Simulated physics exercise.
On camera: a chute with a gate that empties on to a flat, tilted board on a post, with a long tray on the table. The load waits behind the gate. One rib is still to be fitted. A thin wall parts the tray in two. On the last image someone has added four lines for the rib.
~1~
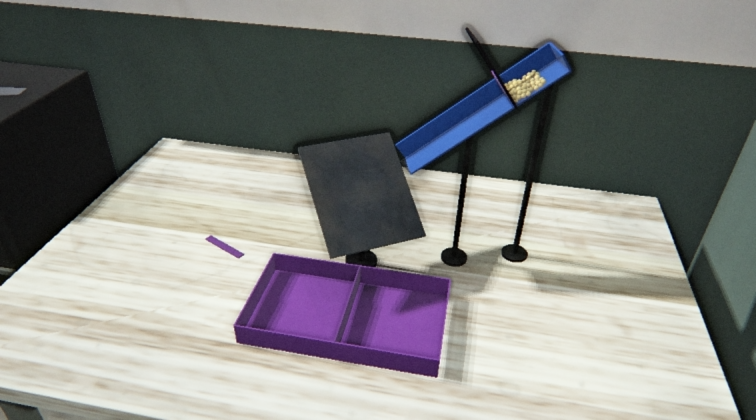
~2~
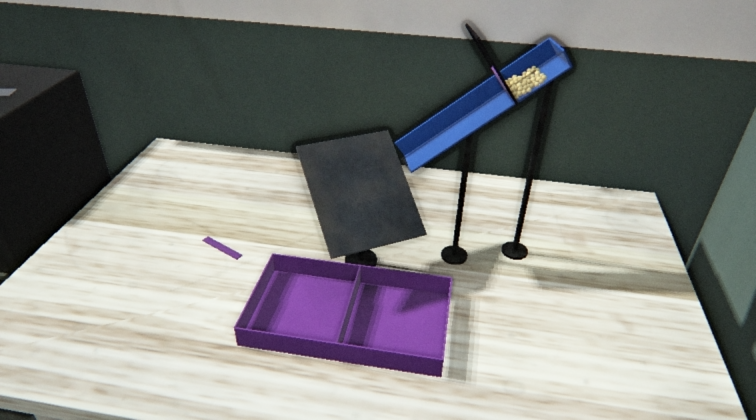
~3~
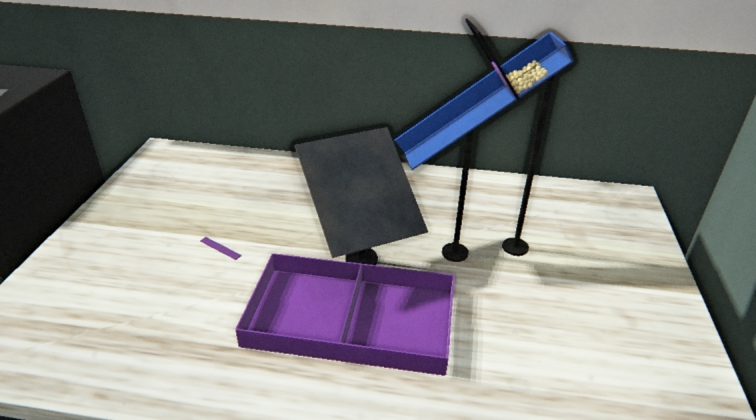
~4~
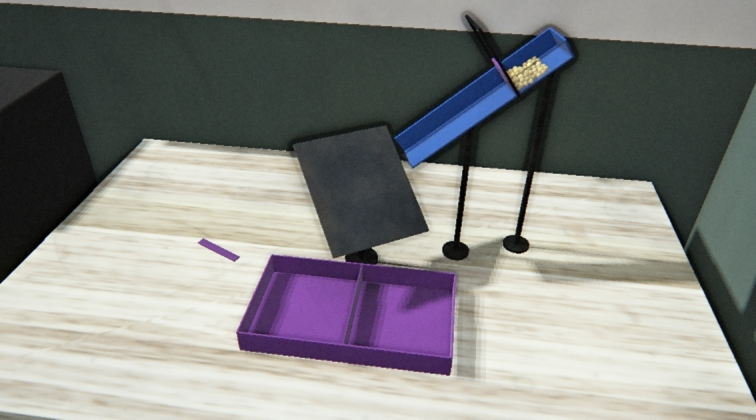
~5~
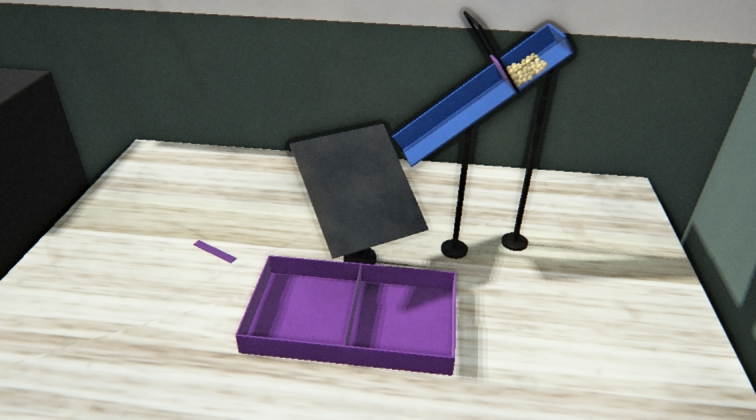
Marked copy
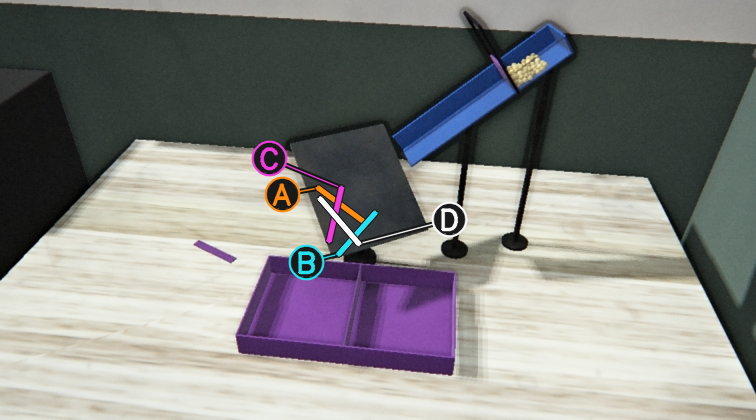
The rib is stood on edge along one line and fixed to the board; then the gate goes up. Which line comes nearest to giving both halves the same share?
Choose C.
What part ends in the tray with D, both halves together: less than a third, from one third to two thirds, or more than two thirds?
Line D gives more than two thirds.
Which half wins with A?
Right.
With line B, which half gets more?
Left.
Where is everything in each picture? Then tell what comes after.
In the first frame, load behind the gate at (519, 91), soya beans; lip of the chute at (408, 166), sloping fairly steeply.
In the second frame, middle of the board at (361, 190), tilted fairly steeply; middle of its low edge at (381, 246); of its high edge at (343, 138).
In the third frame, front corners of the tray at (236, 329) and (448, 358); front end of its middle wall at (340, 343); gate still shut at (500, 71).
In the fourth frame, middle of the load at (521, 79); lip at (409, 160).
In the fifth frame, middle of the load at (520, 75); lip at (407, 158).
On the marked copy, line A from (318, 188) to (365, 223); line B from (375, 213) to (338, 254); line C from (341, 188) to (329, 240); line D from (320, 198) to (358, 243).
With A, of what is caught, a small part in the left half, most in the right.
With B, of what is caught, nearly all in the left half, a small part in the right.
With C, of what is caught, about two thirds in the left half, about a third in the right.
With D, of what is caught, a small part in the left half, nearly all in the right.
